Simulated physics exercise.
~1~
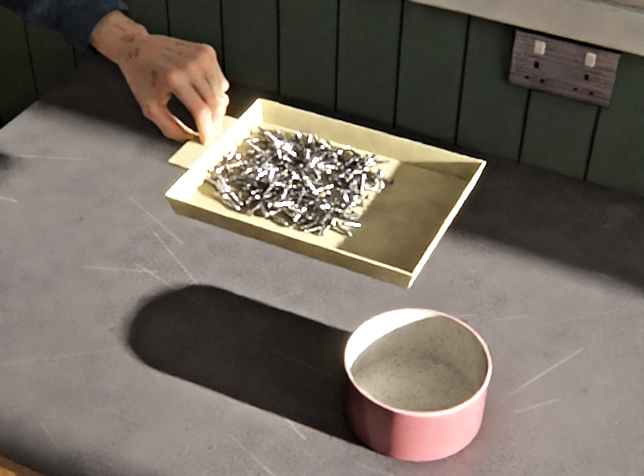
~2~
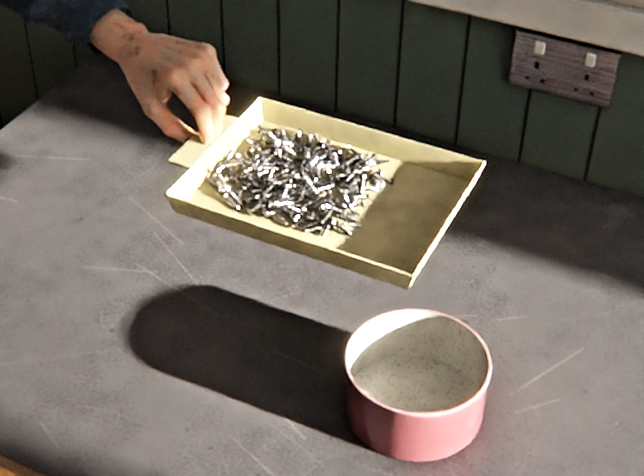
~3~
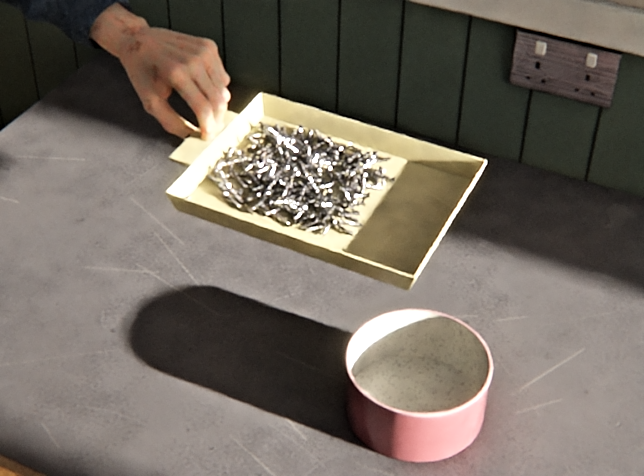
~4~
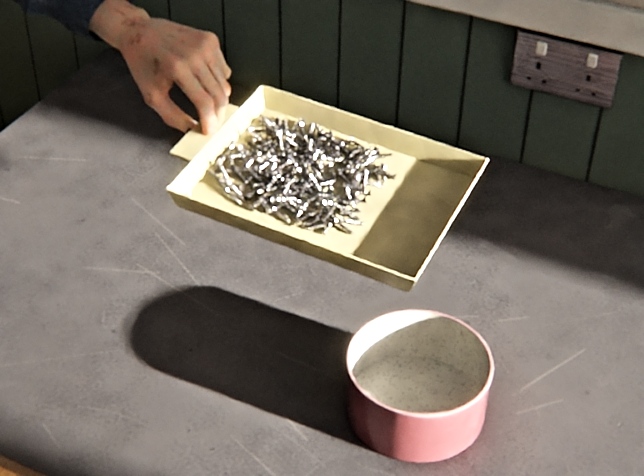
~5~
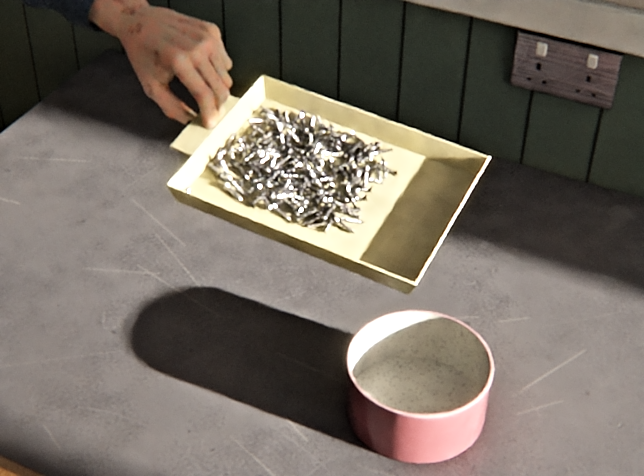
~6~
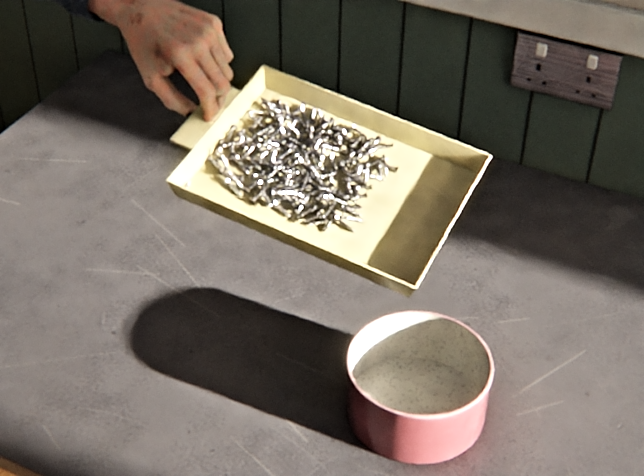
A hand held a pale yellow tray with a pile of small metal pieces above a grey tabletop, near a pink pot, then slowly raised its left end, tilting it slightly toward the right.
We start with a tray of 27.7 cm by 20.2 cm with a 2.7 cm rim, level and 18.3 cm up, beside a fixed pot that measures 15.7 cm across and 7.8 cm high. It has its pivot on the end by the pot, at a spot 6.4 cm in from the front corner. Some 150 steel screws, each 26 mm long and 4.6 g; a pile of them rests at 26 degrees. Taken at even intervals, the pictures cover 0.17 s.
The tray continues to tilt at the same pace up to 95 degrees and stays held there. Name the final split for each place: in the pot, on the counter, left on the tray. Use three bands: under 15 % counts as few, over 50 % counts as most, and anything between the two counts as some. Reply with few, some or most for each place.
Pot: Most, counter: Few, left on the tray: Few.
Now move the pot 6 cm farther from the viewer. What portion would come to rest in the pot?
About 35 %.
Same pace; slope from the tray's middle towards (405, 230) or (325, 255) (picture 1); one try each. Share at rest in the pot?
About 50 per cent on the first try and 55 per cent on the second.
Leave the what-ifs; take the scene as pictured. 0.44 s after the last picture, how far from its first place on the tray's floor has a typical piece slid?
Displacement on the tray: About 10 cm.
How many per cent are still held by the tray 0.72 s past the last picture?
Roughly 45 percent of the load, I'd say.
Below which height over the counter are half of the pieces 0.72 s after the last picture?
I'd say near 14 cm.
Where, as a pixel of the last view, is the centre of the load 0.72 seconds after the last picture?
Roughly (413, 328).
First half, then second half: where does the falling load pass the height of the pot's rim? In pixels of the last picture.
Near (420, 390) at first, near (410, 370) afterwards.
Then, 0.44 s after the last picture, tilt 51 degrees; the tray holds 100 %, the pot 0 %.
Then, 0.72 s after the last picture, tilt 78 degrees; the tray holds 45 %, the pot 35 %.
Then, 1.11 s after the last picture, tilt 95 degrees; the tray holds 0 %, the pot 95 %.
In the end, pot 100 %, counter 0 %, tray 0 %.
